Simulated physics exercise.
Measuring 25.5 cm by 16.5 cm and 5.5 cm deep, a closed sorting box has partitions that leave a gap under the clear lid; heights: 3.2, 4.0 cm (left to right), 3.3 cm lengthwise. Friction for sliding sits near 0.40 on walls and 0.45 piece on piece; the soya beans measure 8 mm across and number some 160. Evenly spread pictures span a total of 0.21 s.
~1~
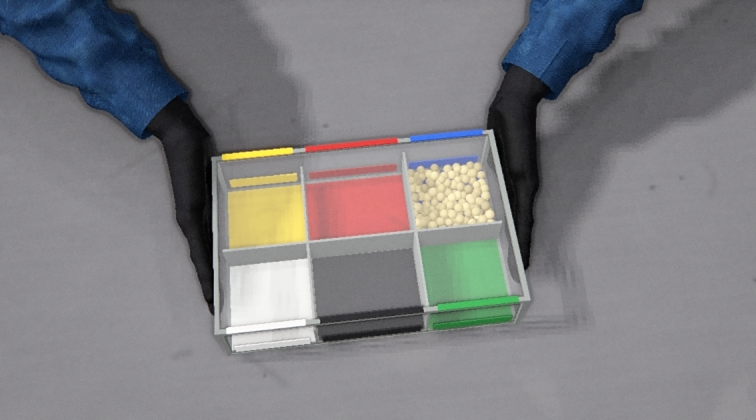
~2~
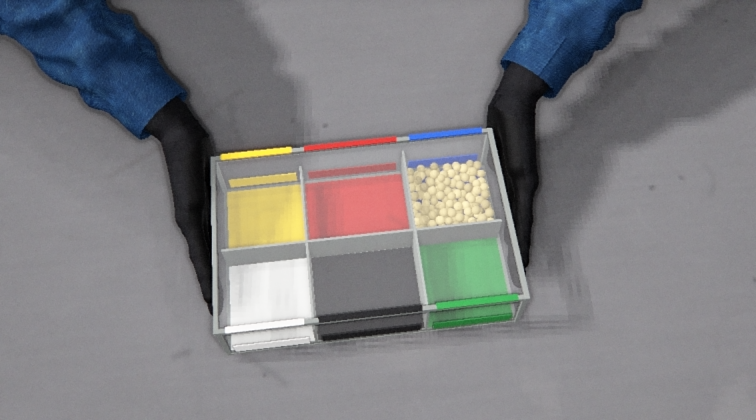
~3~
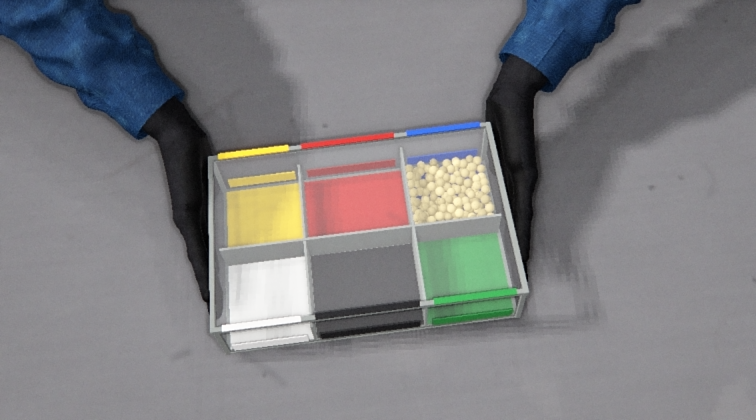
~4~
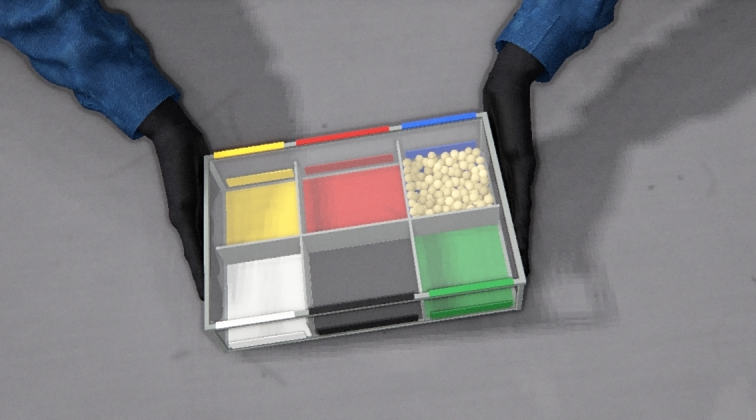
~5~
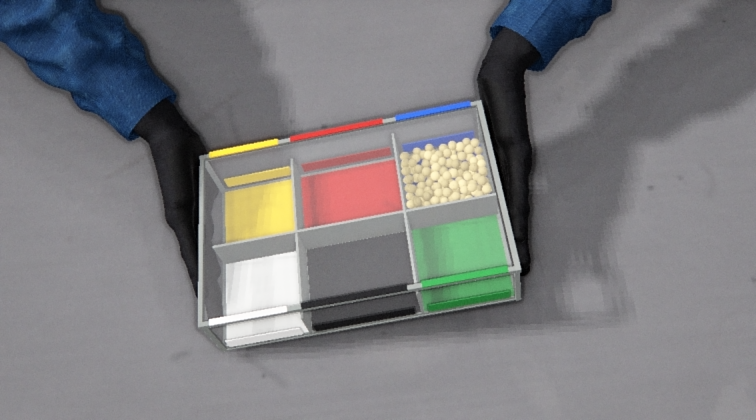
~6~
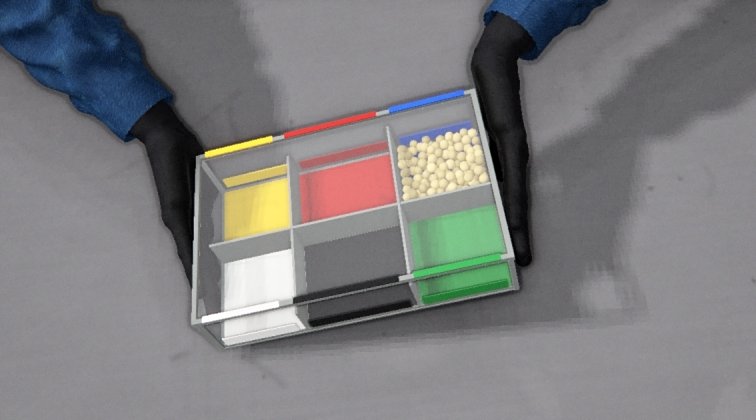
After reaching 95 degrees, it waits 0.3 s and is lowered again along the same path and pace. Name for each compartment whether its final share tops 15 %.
My prediction: Red: Does not qualify. Blue: Qualifies. Green: Does not qualify. Yellow: Qualifies. White: Does not qualify. Black: Does not qualify.
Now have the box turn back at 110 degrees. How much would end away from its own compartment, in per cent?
Roughly 20 %.
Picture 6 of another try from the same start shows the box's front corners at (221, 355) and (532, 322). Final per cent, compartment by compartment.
Final shares: Red 0%, blue 15%, green 85%, yellow 0%, white 0%, black 0%.
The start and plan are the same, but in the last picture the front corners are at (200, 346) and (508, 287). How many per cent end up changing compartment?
Roughly 80 per cent.
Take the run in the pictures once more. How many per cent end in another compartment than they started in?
The answer is close to 30 percent.
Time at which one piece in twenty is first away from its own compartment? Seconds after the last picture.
Roughly at the 0.85 s mark.
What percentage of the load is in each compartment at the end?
Final shares in percent: Red 10, blue 70, green 0, yellow 20, white 0, black 0.
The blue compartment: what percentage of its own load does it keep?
Share retained: Some 70 per cent.
Then, 1.05 s after the last picture, tilt 95 degrees; red 5 %, blue 85 %, yellow 10 %.
Then, 1.74 s after the last picture, tilt 50 degrees; red 5 %, blue 75 %, yellow 20 %.
Then, 2.48 s after the last picture, tilt 0 degrees; red 10 %, blue 70 %, yellow 20 %.
In the end, red 10 %, blue 70 %, green 0 %, yellow 20 %, white 0 %, black 0 %.
